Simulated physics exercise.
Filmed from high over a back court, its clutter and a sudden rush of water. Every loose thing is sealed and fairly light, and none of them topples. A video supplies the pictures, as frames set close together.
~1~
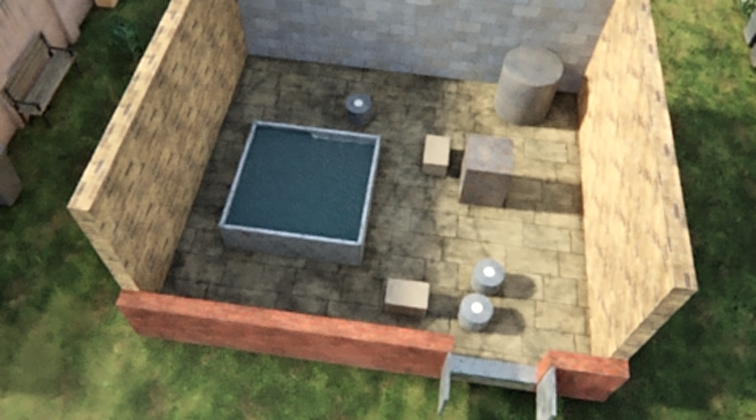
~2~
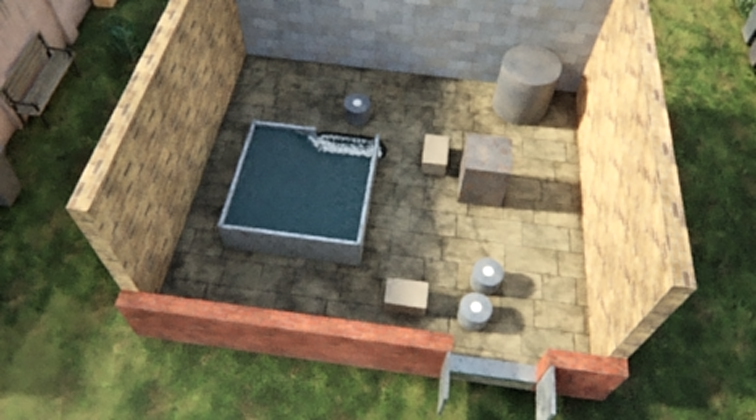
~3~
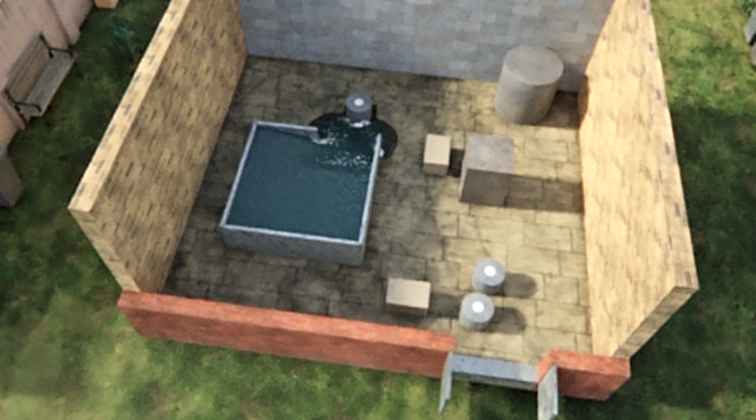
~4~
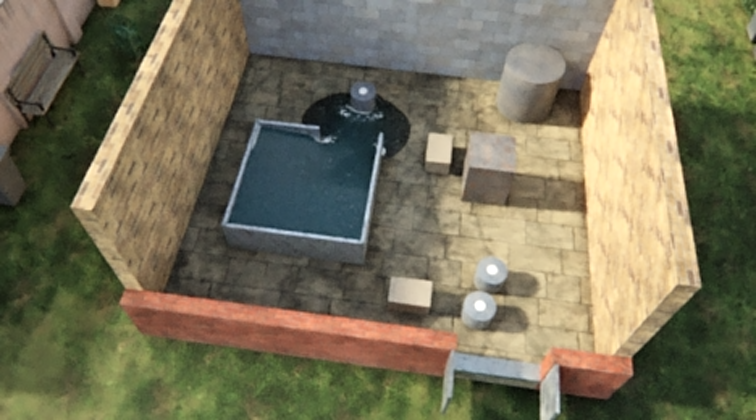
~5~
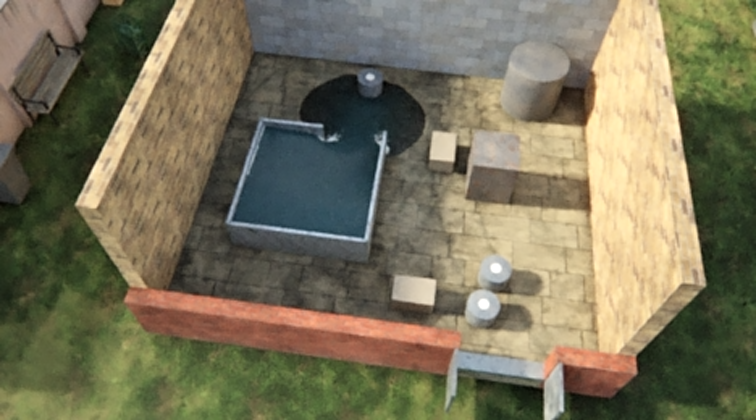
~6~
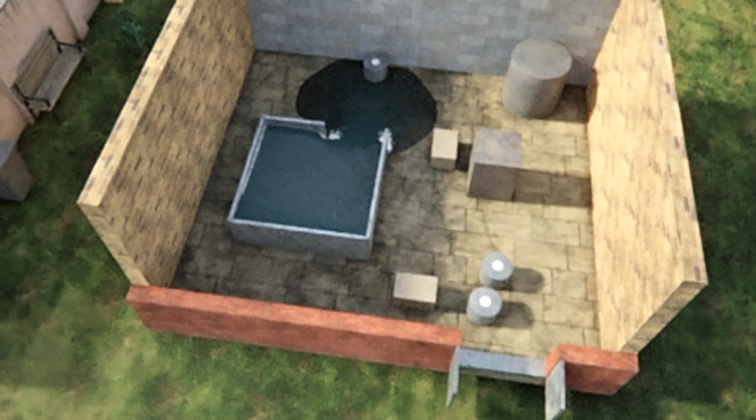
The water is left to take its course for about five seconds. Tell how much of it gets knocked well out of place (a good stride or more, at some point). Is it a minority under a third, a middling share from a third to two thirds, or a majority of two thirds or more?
Below a third.
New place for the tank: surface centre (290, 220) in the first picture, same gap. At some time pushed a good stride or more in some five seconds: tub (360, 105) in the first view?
Lab note - finding: Distance reached.
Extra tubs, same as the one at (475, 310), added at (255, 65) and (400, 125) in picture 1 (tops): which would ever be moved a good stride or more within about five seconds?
Displaced, displaced.
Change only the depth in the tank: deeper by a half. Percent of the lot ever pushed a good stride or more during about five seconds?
Something like 40 in a hundred of them.
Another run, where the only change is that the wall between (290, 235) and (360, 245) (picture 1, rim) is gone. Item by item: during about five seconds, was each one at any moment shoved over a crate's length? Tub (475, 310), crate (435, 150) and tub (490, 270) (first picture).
One after another: Goes the distance, then never gets that far, then goes the distance.
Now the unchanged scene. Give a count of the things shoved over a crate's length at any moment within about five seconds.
I make it 1 in total.
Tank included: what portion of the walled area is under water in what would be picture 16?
About 35 percent.
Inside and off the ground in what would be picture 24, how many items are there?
Count: 1.
A moment on, 1 of 5 are well off their spots; 1 afloat.
Next, 1 of 5 are well off their spots; 1 afloat.
Later, 1 of 5 are well off their spots; 1 afloat.
In the end, 1 of 5 are well off their spots, and 1 have been at some point; 1 afloat.
